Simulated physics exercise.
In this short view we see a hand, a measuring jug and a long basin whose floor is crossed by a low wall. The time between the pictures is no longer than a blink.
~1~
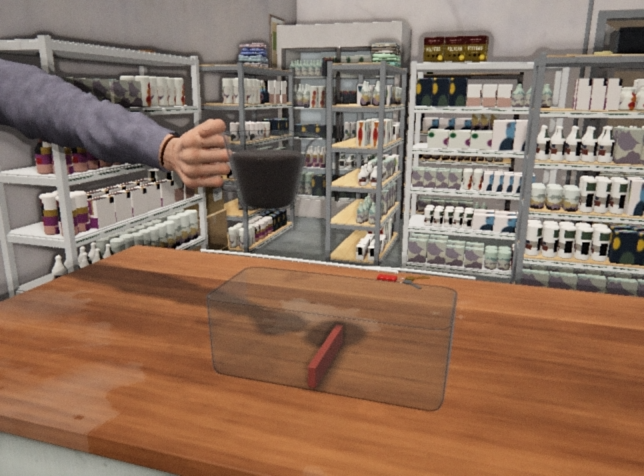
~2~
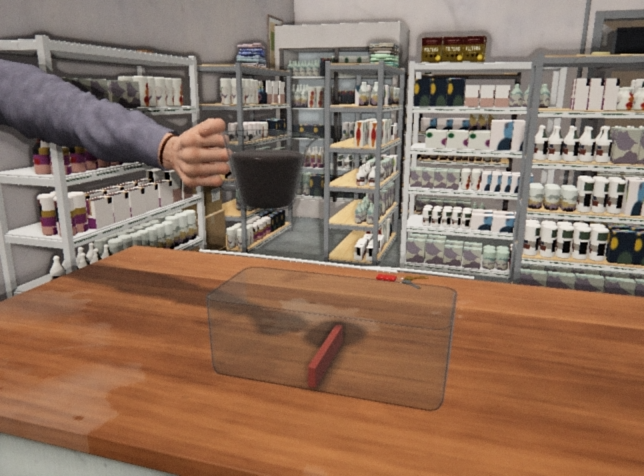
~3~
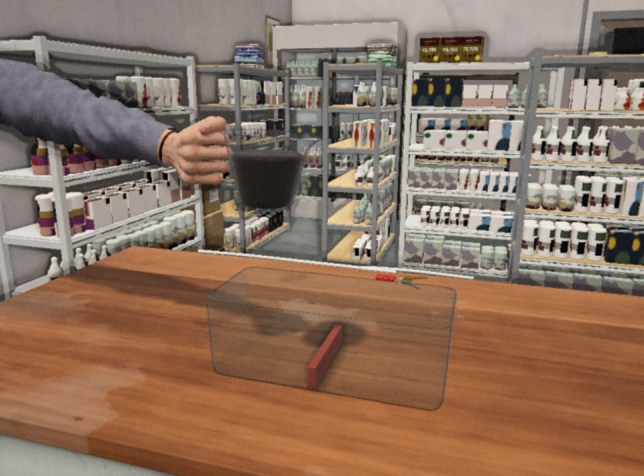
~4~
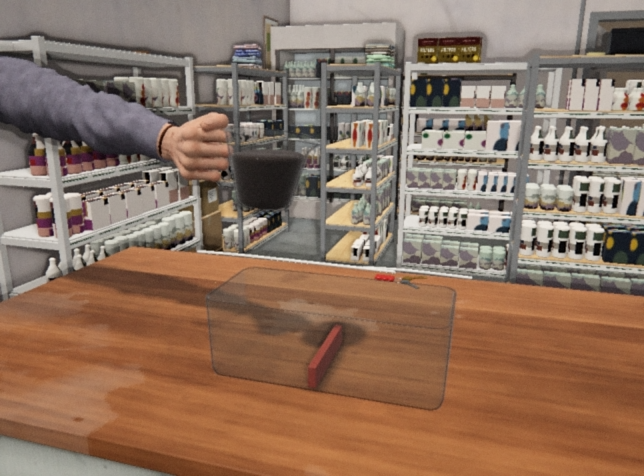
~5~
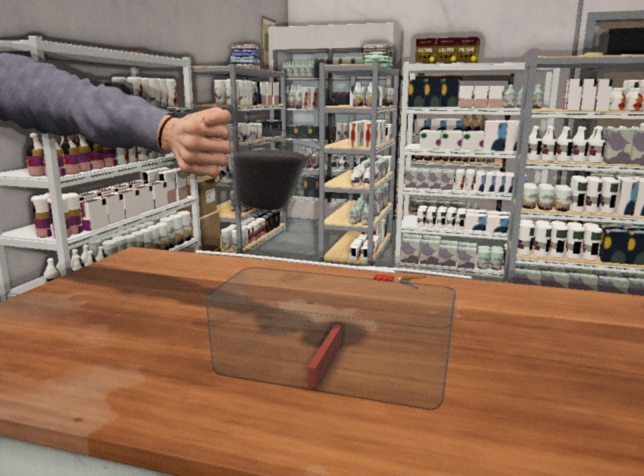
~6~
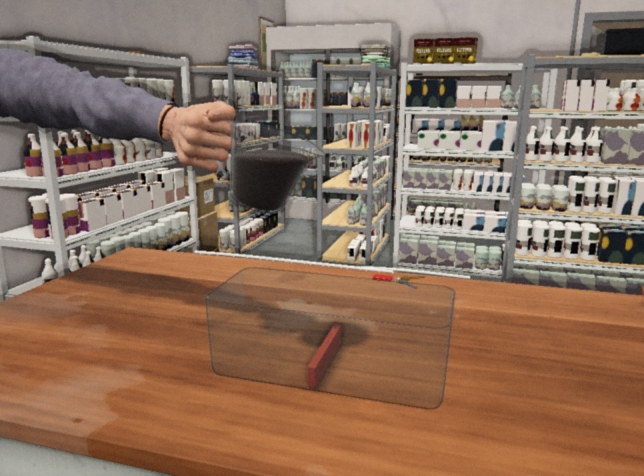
A hand holds a dark jug above a clear basin and slowly tilts it rightward.
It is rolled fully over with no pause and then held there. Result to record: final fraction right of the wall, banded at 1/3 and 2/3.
The part right of the wall will probably go higher than two thirds.
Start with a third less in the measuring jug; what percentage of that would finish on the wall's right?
80 per cent or so.
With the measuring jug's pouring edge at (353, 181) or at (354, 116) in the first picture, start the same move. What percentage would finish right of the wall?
It would come to near 90 per cent, and then near 80 per cent.
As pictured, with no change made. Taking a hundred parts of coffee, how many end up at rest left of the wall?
That is roughly 15 percent of it.
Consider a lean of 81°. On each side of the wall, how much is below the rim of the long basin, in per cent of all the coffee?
Roughly 0 per cent on the left, roughly 10 per cent on the right.
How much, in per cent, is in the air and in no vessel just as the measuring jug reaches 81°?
Some 30 per cent, I'd say.
A moment on, the tilt is 81° and 60 per cent is still to pour, 0 is left of the wall and 9 right of it.
Next, the tilt is 115° and 3 per cent is still to pour, 7 is left of the wall and 79 right of it.
Then the tilt is 118° and 0 per cent is still to pour, 15 is left of the wall and 82 right of it.
Later the tilt is 118° and 0 per cent is still to pour, 15 is left of the wall and 82 right of it.
At rest 15 per cent lies left of the wall, 82 right of it and 3 outside.
